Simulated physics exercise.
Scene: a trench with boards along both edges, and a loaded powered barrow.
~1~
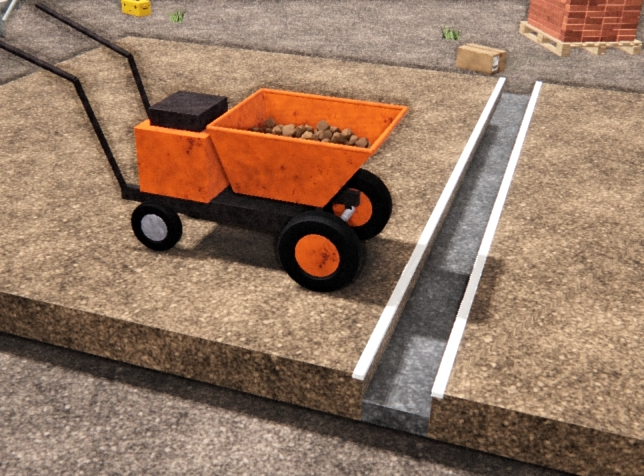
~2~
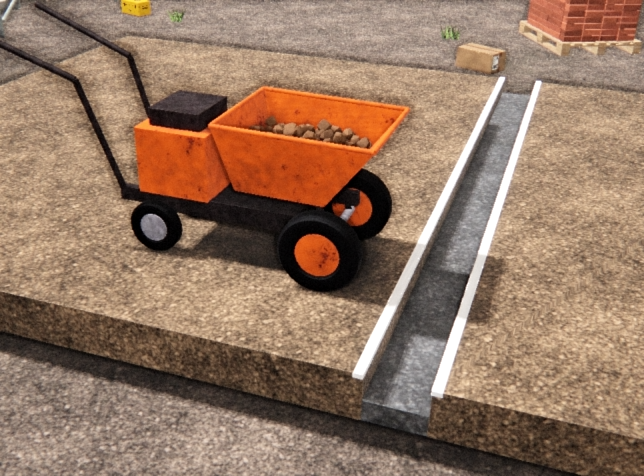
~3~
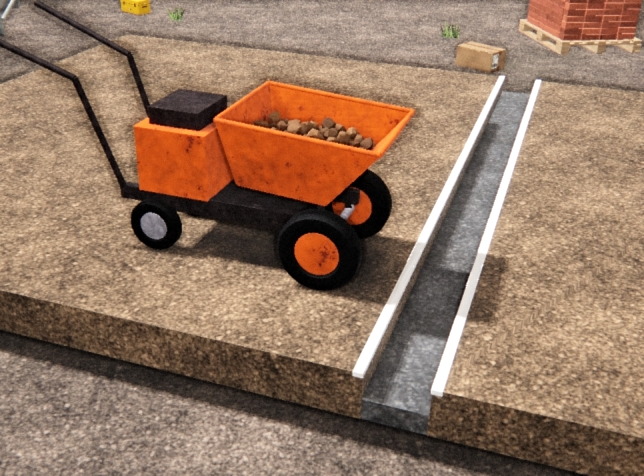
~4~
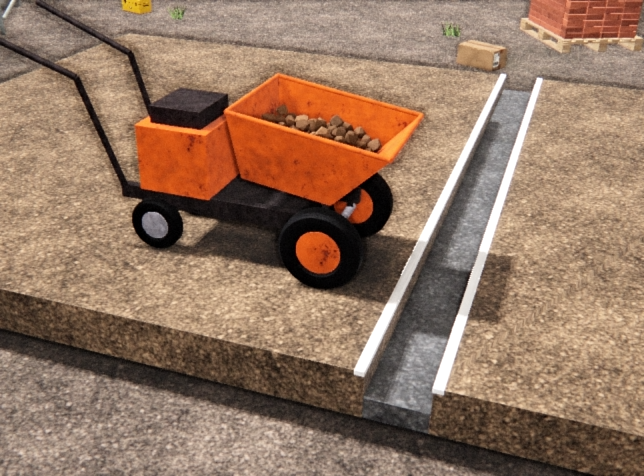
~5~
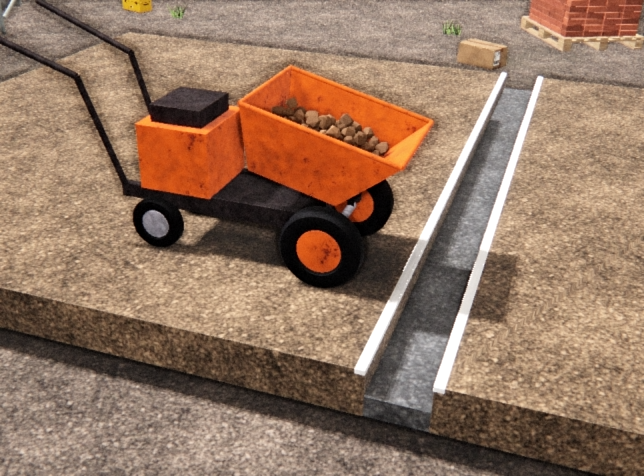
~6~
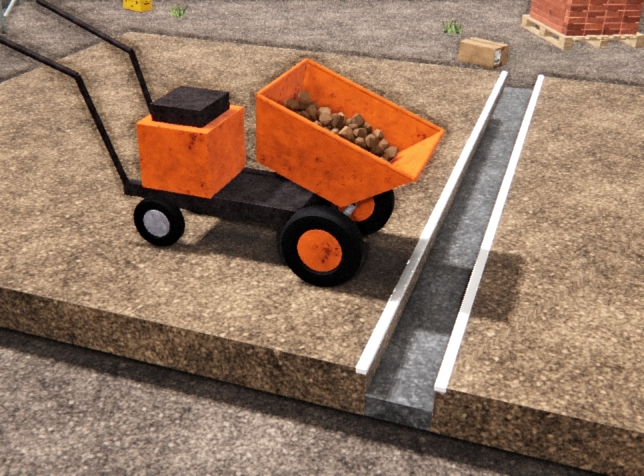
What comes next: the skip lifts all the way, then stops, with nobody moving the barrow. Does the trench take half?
The trench is likely to gain only a lesser share of it.
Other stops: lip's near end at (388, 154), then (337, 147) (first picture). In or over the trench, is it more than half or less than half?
With the lip at the first place the share is short of one half; at the second place it is beyond one half.
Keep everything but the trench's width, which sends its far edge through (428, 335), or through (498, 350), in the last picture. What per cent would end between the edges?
The first case gives close to 0 per cent and the second close to 90 per cent.
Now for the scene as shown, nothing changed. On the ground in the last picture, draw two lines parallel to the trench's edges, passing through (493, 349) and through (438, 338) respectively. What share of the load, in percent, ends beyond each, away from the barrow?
Respectively 30 and 60 percent.
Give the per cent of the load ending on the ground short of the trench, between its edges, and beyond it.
In percent, around: Short 0; between 25; beyond 50.
Just after the last frame, skip tipped steeply; every one in the skip.
A moment on, skip tipped right over; the larger part in the skip; about a tenth in or heaped over the trench; roughly a quarter beyond it.
Further on, skip tipped right over; roughly a quarter in the skip; roughly a quarter in or heaped over the trench; roughly half beyond it.
When it is over, skip tipped right over; roughly a quarter in the skip; roughly a quarter in or heaped over the trench; roughly half beyond it.
